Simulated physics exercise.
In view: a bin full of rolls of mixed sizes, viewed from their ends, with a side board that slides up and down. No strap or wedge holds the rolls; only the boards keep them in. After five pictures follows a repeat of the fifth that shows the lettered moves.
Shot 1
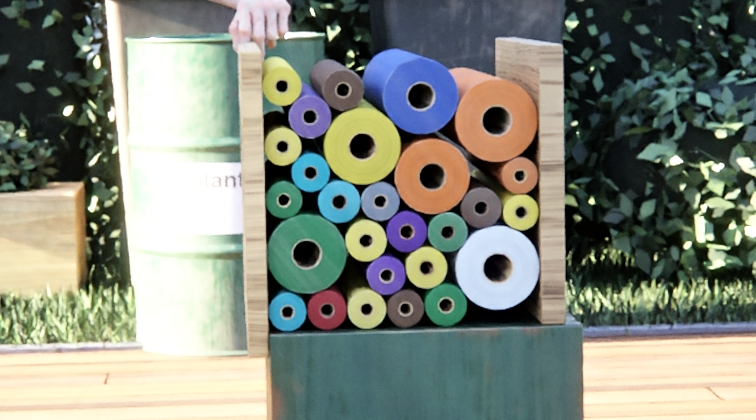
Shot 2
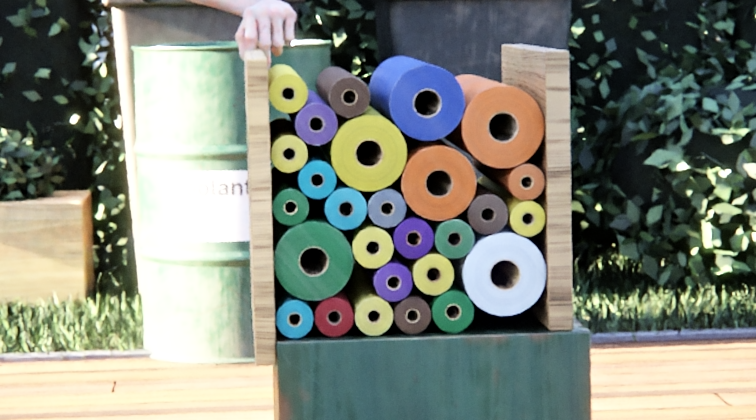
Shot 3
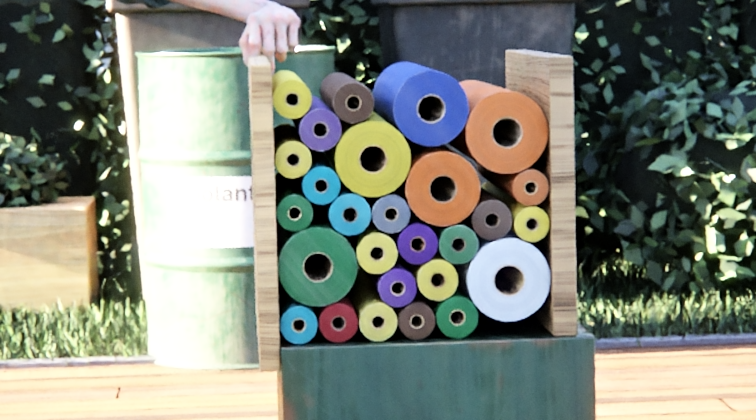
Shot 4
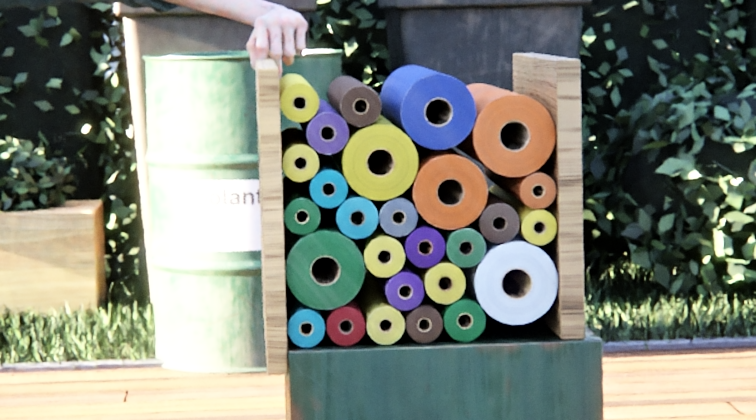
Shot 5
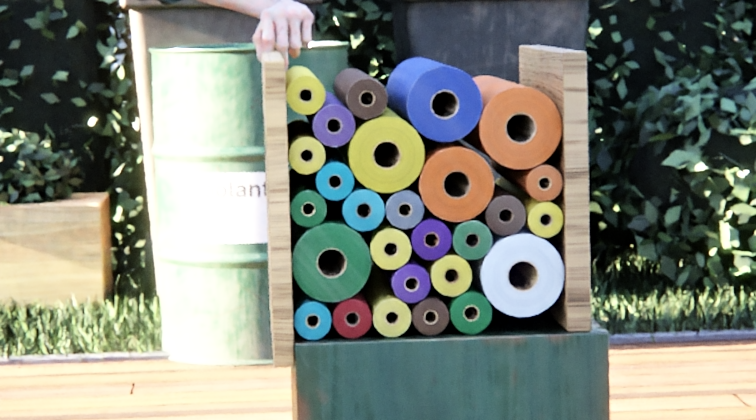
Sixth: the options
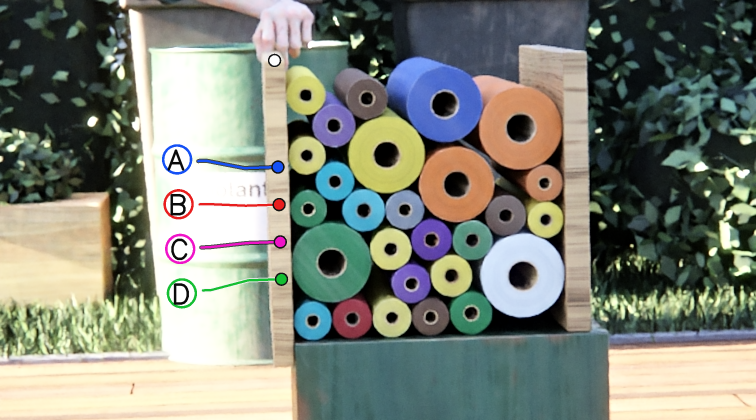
Forearm shifting slightly above a hand resting on the left wooden side board, while the stacked rolls of mixed colours stay still.
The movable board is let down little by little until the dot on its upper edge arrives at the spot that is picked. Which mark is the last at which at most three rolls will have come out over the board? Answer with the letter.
Slide it to A.
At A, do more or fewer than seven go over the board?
It loses fewer than seven.
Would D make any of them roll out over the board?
At D: Yes.
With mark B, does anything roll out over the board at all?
Yes, at B.
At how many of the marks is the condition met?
One of the four.
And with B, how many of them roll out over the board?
At B the number is four.
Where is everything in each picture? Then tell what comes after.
In the first frame, a green roll (306, 254); a purple roll (406, 231); a turquoise roll (310, 173).
In the second frame, a turquoise roll (317, 180); a yellow roll (527, 218).
In the third frame, a blue roll (431, 108); side board (263, 199).
In the fourth frame, a turquoise roll (306, 328); a green roll (325, 270).
In the fifth frame, a purple roll (431, 239); a turquoise roll (335, 182); a yellow roll (545, 219).
On the copy, A at (278, 167); B at (279, 205); C at (280, 242); D at (281, 279); the white dot at (275, 60).
On A. First, top of the board (286, 115).
Then, top of the board (288, 166).
Finally, top of the board (288, 166), one out over the board.
By contrast, B four out over the board; C more than three out over the board; D more than three out over the board.
